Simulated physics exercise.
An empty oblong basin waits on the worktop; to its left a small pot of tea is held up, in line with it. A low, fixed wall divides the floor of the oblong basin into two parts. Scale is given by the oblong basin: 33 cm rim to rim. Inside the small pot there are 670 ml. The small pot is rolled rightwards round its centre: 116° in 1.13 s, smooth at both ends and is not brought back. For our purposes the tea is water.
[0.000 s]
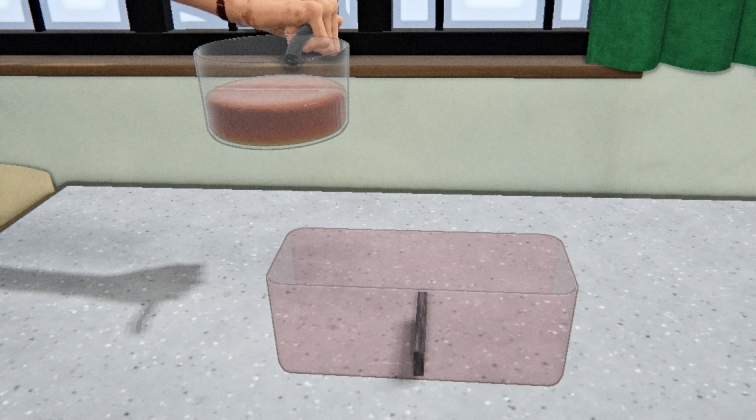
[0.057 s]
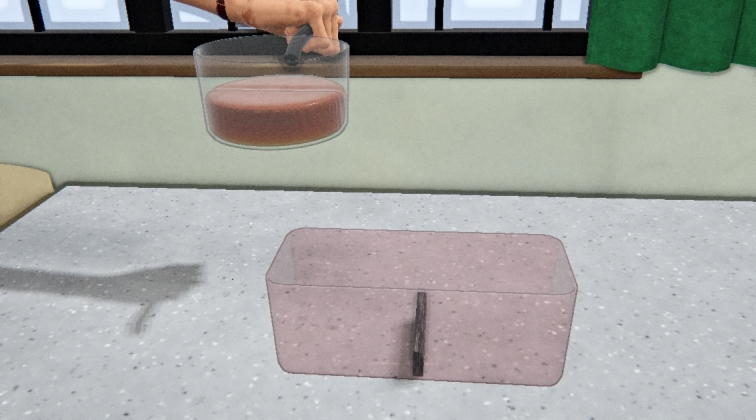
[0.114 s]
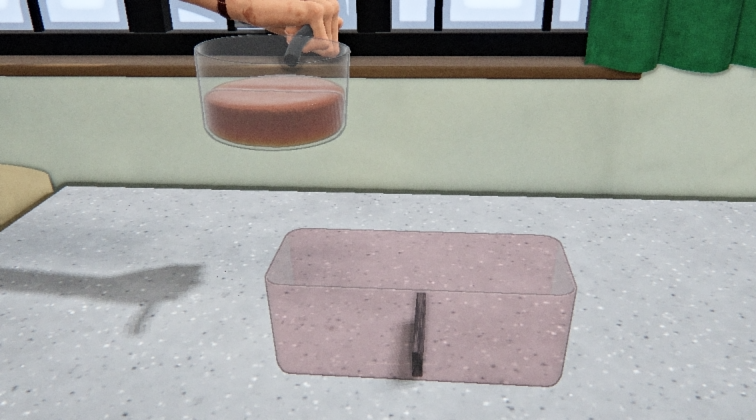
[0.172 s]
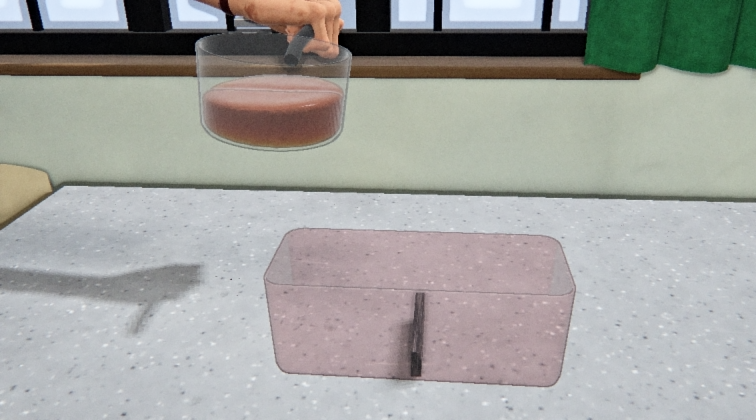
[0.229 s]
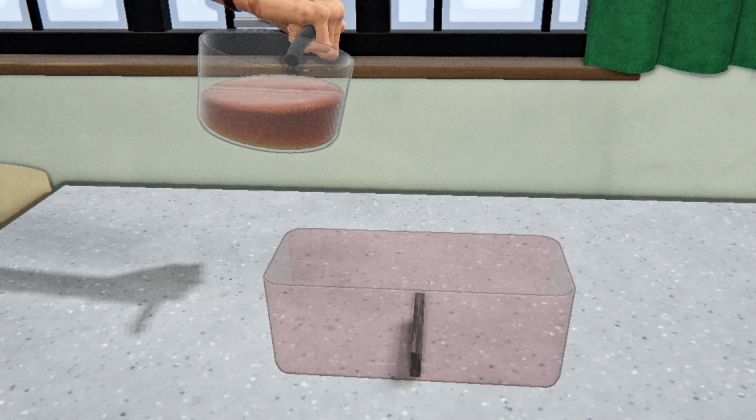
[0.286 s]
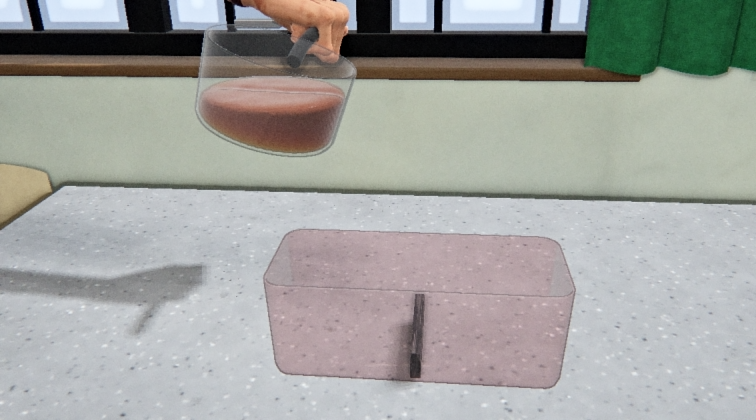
A hand holds a clear, round pot of reddish-brown tea at the upper left, above a speckled pale worktop, seen from slightly above and in front. Below and to the right sits an empty, see-through pink oblong basin with a dark upright handle, before a pale green wall, a window and a green curtain. The hand gradually tilts the pot modestly rightwards, while the basin and view stay essentially still.
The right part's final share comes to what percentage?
It comes to roughly 29 %.
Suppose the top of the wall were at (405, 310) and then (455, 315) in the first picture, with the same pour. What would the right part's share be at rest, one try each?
Some 45 in a hundred, then some 5 in a hundred.
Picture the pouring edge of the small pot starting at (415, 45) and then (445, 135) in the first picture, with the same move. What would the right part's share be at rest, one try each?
85 per cent first, 90 per cent second.
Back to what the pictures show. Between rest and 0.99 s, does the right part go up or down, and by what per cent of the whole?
The right part's share grows by around 2 per cent.
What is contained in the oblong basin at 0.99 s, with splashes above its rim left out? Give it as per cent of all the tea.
Roughly 74 %.
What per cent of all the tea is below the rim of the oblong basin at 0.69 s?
Around 3 percent.
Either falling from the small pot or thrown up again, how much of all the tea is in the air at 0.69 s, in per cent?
Share: Roughly 36 per cent.
Then, 0.69 s in, the tilt is 78° and 61 per cent is still to pour, 3 is left of the wall and 0 right of it.
Then, 0.99 s in, the tilt is 111° and 10 per cent is still to pour, 46 is left of the wall and 27 right of it.
Then, 1.29 s in, the tilt is 116° and 0 per cent is still to pour, 69 is left of the wall and 29 right of it.
Then, 1.63 s in, the tilt is 116° and 0 per cent is still to pour, 69 is left of the wall and 29 right of it.
Finally, 69 per cent lies left of the wall, 29 right of it and 1 outside.
